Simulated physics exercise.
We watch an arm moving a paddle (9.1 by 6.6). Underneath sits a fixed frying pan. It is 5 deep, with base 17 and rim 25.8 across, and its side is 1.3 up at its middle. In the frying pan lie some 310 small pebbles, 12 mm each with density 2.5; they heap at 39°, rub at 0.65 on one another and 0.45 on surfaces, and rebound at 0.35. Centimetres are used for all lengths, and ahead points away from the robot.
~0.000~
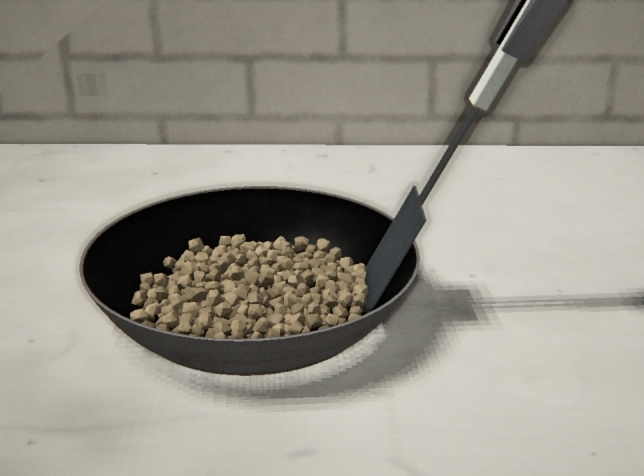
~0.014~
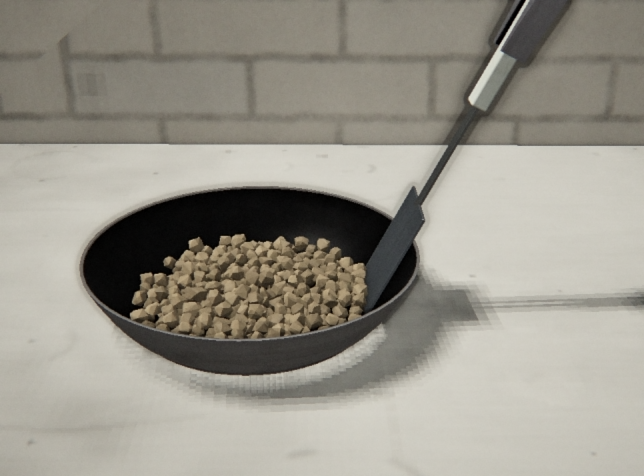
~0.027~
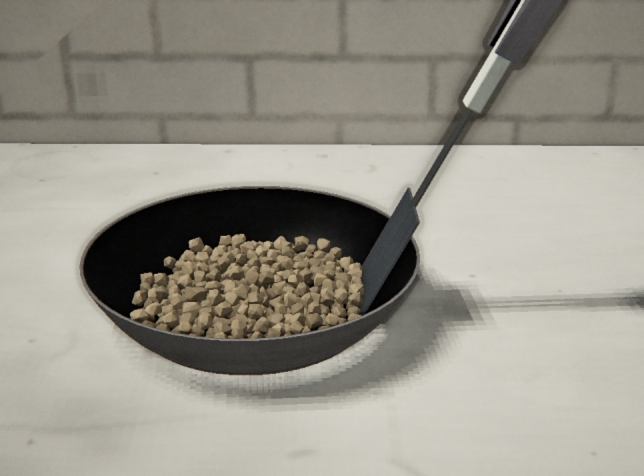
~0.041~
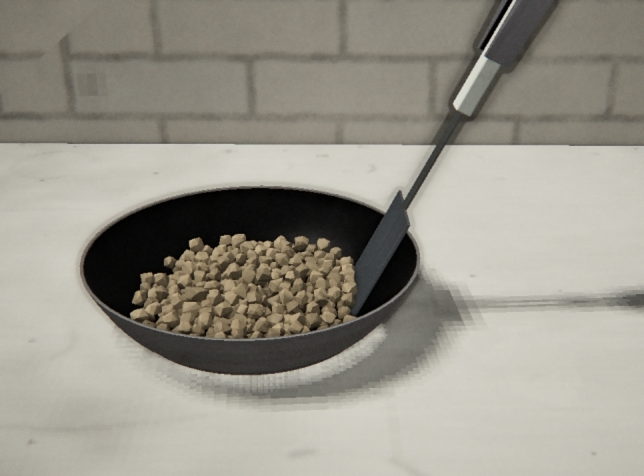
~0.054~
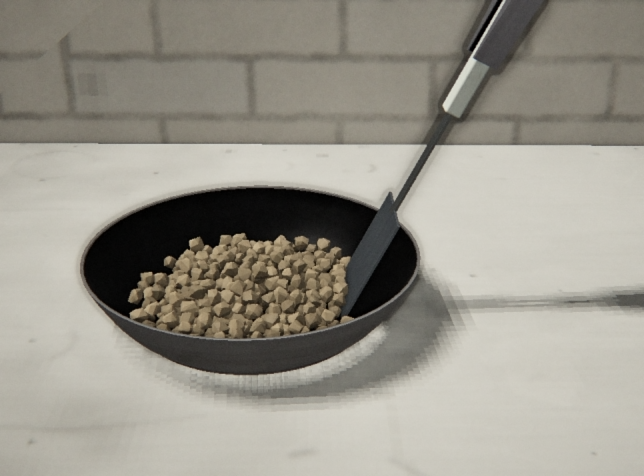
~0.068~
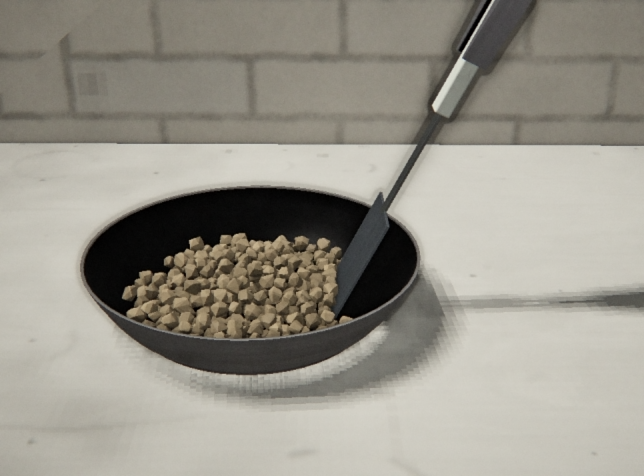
Dark paddle moving slowly leftward inside a black frying pan, nudging a heap of small tan pebbles on a pale countertop.
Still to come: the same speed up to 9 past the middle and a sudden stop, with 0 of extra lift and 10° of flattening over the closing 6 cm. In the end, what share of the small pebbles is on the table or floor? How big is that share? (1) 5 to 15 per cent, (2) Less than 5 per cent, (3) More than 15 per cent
5 to 15 per cent.
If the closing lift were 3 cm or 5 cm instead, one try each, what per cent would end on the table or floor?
10 and 5 per cent.
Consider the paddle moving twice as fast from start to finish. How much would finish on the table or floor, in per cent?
Then around 20 percent would finish on the table or floor.
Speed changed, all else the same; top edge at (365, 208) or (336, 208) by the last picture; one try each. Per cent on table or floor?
Around 15 per cent, then around 30 per cent.
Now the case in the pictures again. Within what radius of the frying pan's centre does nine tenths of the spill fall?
That distance is around 20 cm.
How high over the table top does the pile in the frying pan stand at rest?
6.5 cm.
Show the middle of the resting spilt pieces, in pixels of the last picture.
Roughly (56, 296).
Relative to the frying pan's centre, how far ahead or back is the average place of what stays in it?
Offset: About 4.5 cm, ahead.
By 0.17 s, sloping 64°, highest piece 4 above the table; 309 in the frying pan.
By 0.27 s, sloping 61°, highest piece 7 above the table; 308 in the frying pan, 1 on the blade or in flight.
By 0.52 s, sloping 54°, highest piece 6 above the table; 280 in the frying pan, 29 on the table or floor.
By 1.57 s, sloping 54°, highest piece 6 above the table; 280 in the frying pan, 29 on the table or floor.
Final count, 280 in the frying pan, 29 on the table or floor. That is 9 % on the table or floor.
